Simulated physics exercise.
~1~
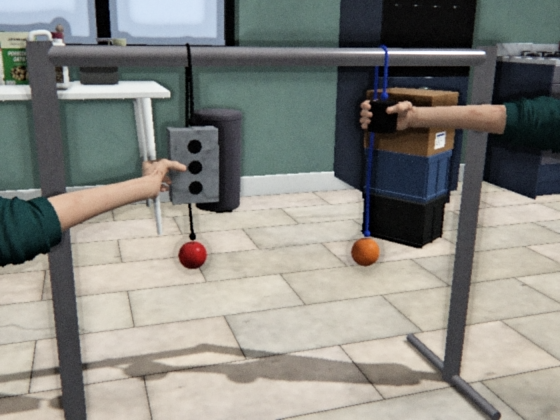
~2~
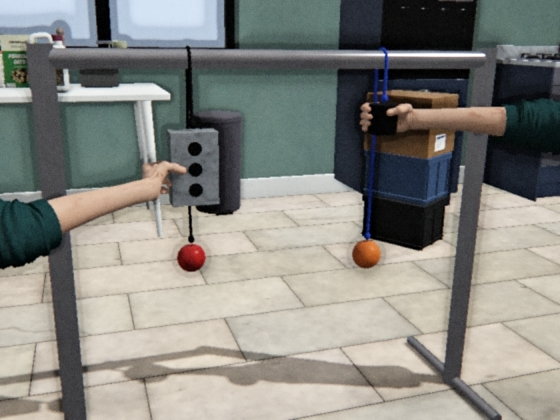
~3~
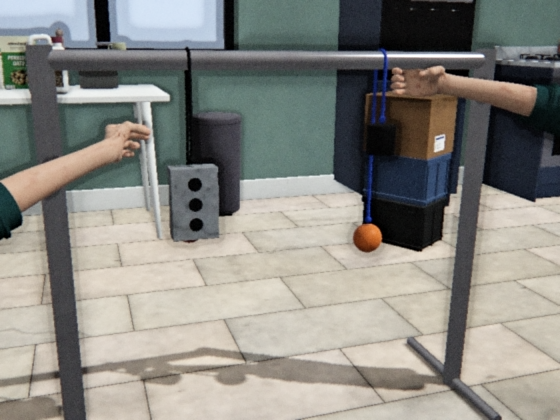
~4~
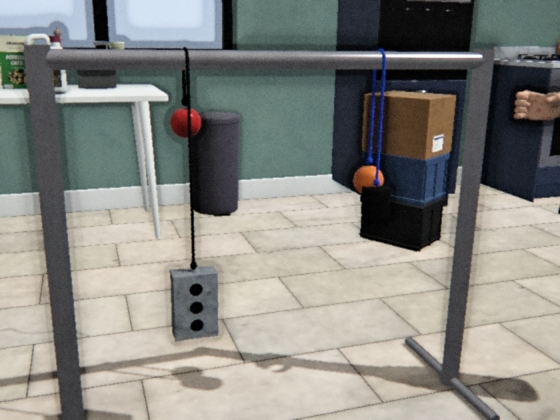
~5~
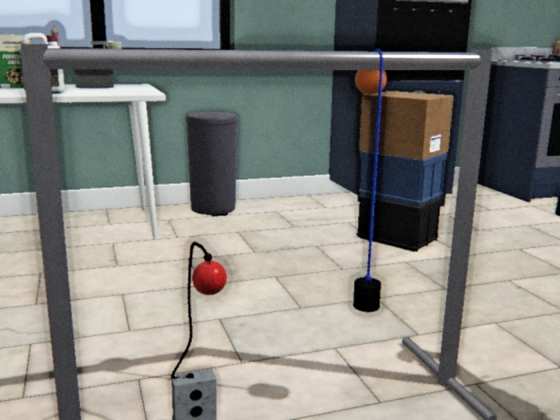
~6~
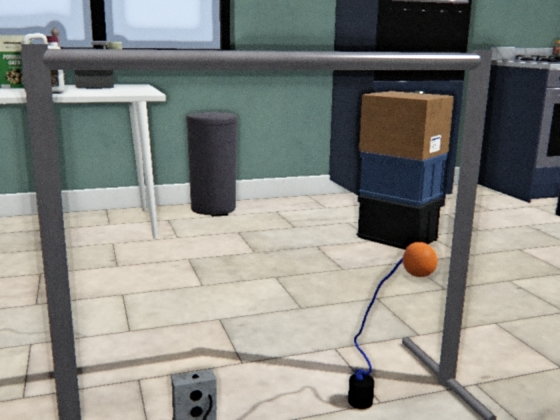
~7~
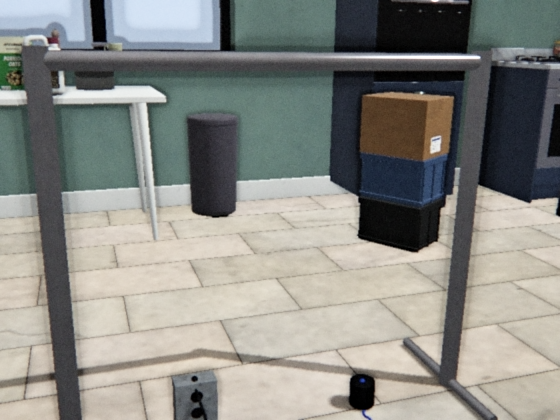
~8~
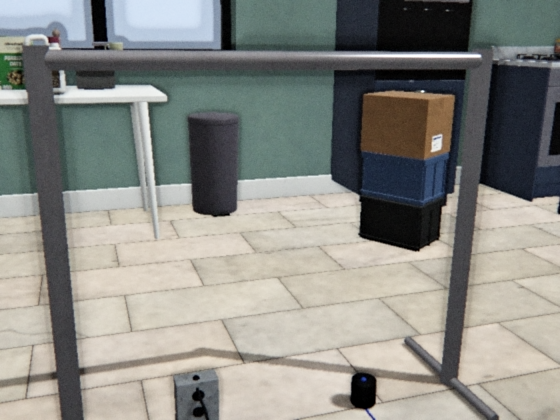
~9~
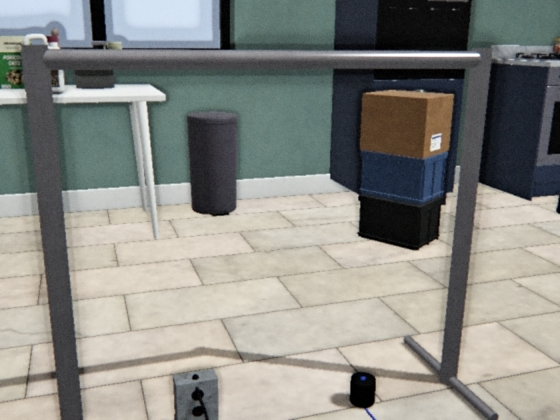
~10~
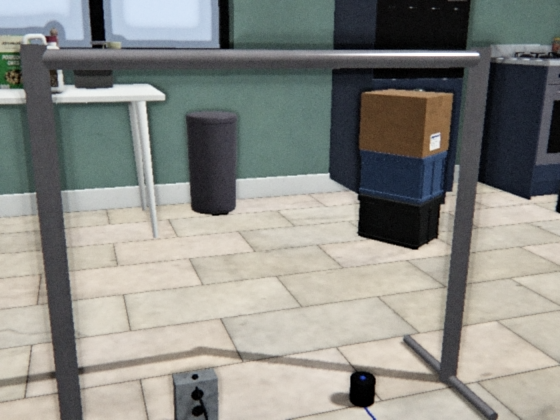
Two hands hold a grey block with holes and a small black cylinder against a metal bar in a tiled, green-walled kitchen, viewed from the front by a slightly swaying camera. A red ball hangs on a black cord at left, an orange one on a blue cord at right. The hands let go and draw back, and both loads drop as the balls rise toward the bar. The block lands first, its cord slipping off, then the cylinder reaches the floor while the orange ball comes down. Finally, block and cylinder rest below the empty bar, both balls out of sight.
